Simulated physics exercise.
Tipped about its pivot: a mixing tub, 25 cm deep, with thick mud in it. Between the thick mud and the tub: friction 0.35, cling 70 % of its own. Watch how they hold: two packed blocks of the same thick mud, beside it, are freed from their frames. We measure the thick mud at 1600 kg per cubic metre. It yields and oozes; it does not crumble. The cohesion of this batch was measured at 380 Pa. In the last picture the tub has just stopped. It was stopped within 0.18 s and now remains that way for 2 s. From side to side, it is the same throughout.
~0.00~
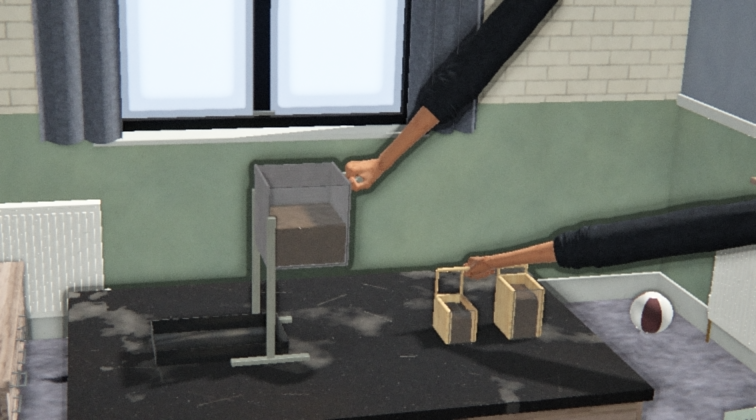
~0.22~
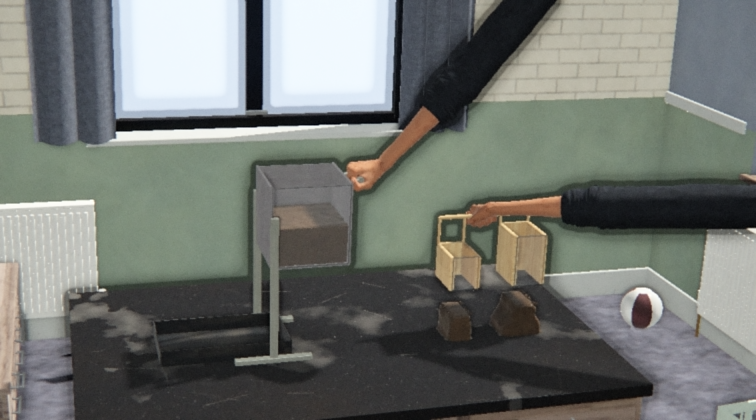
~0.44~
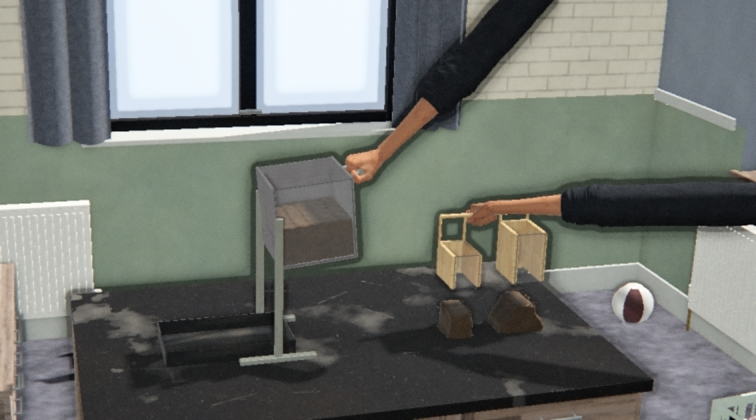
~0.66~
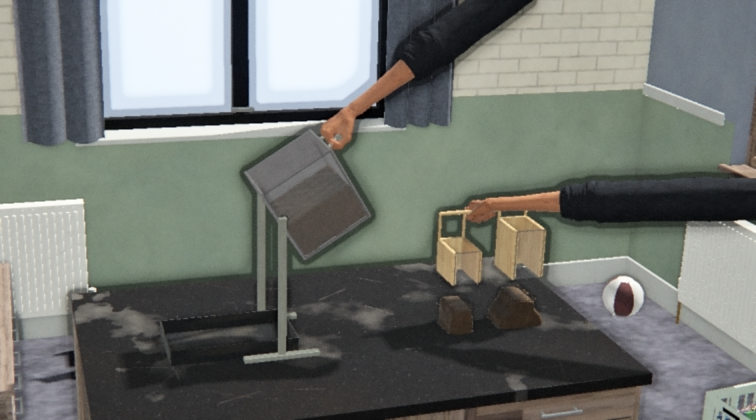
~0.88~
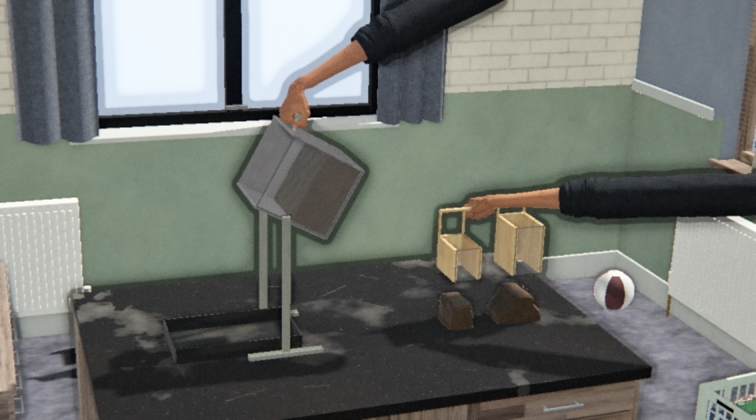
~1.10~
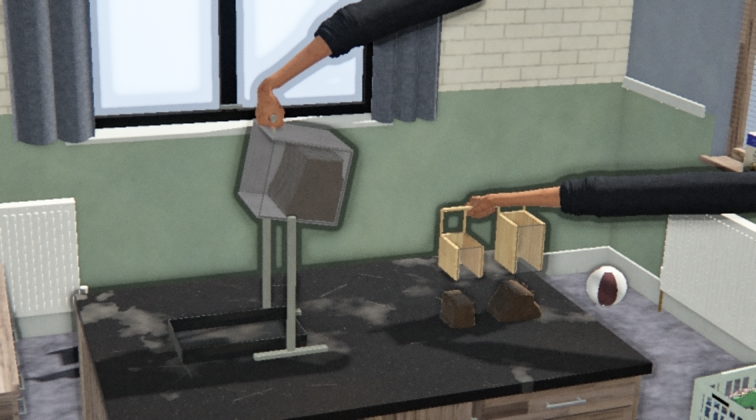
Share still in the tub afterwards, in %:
Around 100 %.
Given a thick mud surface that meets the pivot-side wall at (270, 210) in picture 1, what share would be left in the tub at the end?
70 %.
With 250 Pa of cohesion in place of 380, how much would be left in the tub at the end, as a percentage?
Then about 85 %.
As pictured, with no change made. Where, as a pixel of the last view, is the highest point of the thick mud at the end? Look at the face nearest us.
Peak location: Approx. (293, 179).
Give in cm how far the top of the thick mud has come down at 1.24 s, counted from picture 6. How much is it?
I reckon it's close to 4 cm.
By 1.24 s, the tub is at 78 degrees and holds 100 %.
By 1.41 s, the tub is at 78 degrees and holds 100 %.
By 1.58 s, the tub is at 78 degrees and holds 100 %.
By 1.75 s, the tub is at 78 degrees and holds 100 %.
By 3.10 s, at the end, the tub is at 78 degrees and holds 100 %.
